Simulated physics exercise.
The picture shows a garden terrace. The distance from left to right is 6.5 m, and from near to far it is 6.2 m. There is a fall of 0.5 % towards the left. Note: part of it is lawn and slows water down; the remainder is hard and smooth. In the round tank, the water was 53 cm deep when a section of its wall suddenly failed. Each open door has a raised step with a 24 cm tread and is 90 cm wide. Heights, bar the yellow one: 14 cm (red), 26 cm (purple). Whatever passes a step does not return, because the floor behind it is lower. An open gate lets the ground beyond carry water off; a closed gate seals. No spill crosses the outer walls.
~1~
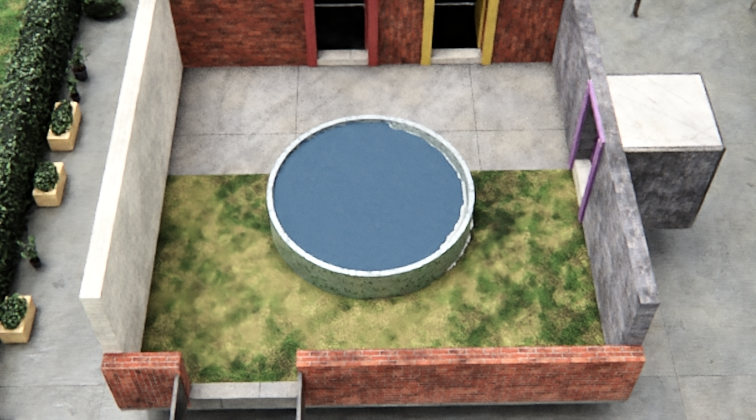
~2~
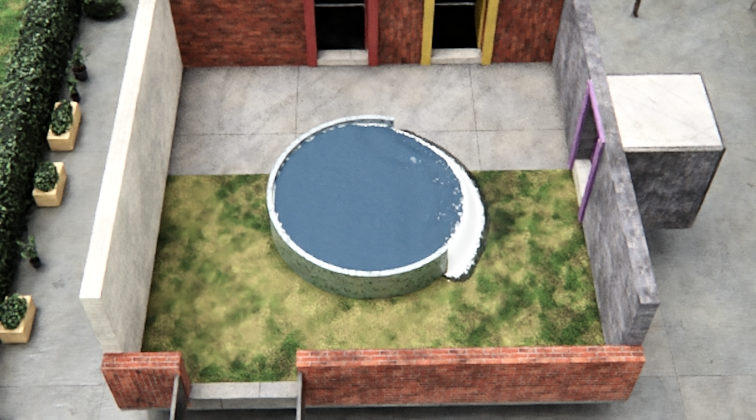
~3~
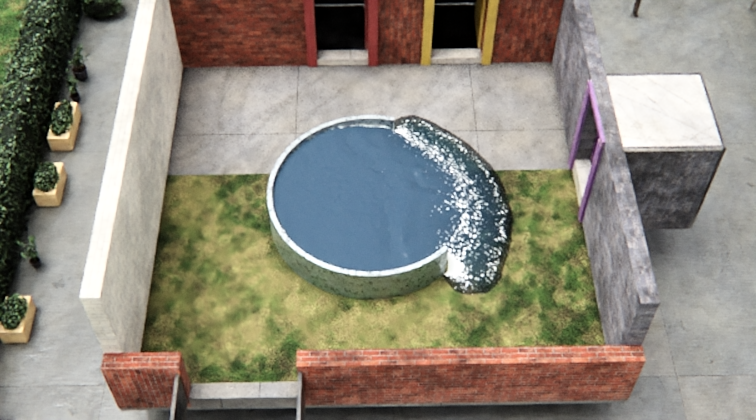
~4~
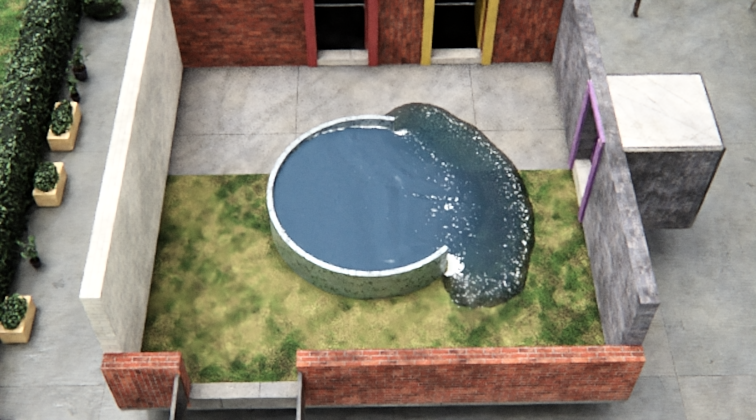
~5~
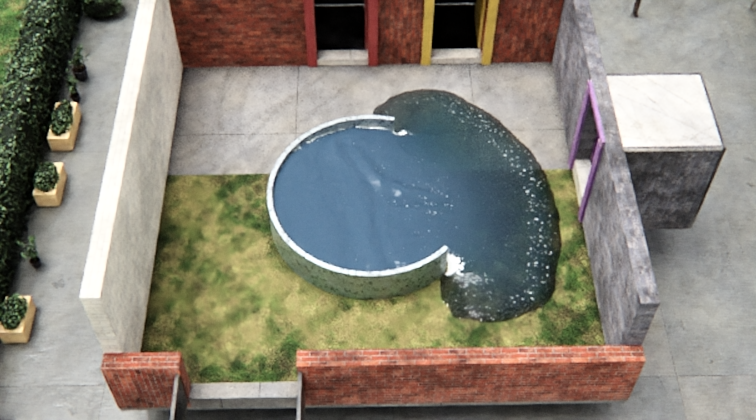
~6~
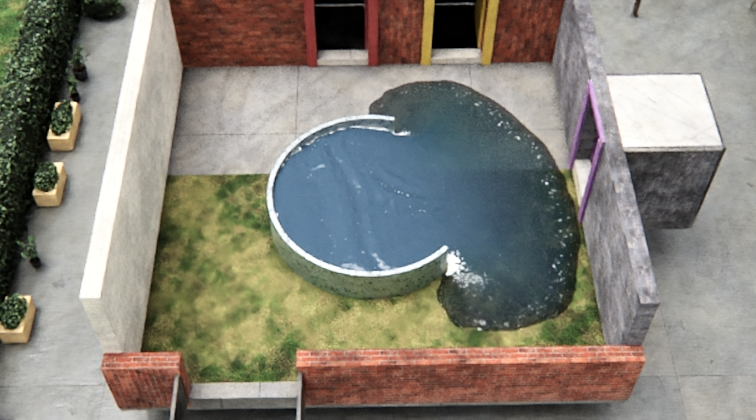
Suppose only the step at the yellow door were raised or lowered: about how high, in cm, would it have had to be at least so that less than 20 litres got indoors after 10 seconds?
It would have had to be about 17 cm high.
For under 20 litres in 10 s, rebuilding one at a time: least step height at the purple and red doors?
Roughly 24 cm for the purple door and roughly 5.5 cm for the red door.
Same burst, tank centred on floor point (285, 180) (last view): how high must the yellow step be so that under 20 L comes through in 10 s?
You'd need some 18 cm.
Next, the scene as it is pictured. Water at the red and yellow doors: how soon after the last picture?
Red at 1.1 s, yellow at 0.2 s.
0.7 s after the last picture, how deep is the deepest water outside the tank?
Max depth: Near 27 cm.
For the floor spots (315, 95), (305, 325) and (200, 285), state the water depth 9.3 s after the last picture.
Some 5, 7 and 12 cm.
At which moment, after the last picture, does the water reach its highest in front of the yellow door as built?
That happens close to 2.6 s on the clock.
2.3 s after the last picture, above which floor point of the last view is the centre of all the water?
Near (472, 188).
Then, 0.7 s after the last picture water covers 40 % of the floor, deepest (27 cm) near (573, 237); 15 cm at the yellow door, 0 litres in over its 13 cm step.
Then, 2.3 s after the last picture water covers 45 % of the floor, deepest (38 cm) near (552, 65); 21 cm at the yellow door, 19 litres in over its 13 cm step.
Then, 9.3 s after the last picture water covers 100 % of the floor, deepest (15 cm) near (144, 337); 6 cm at the yellow door, 68 litres in over its 13 cm step.
At the yellow door as built, the water peaked near 22 cm, 2.5 s after the last picture.
With a step of 13.5 cm, 61 litres would have come in within the 10 s; with 21.5 cm, 4 litres. So under 20 litres takes about 17 cm.
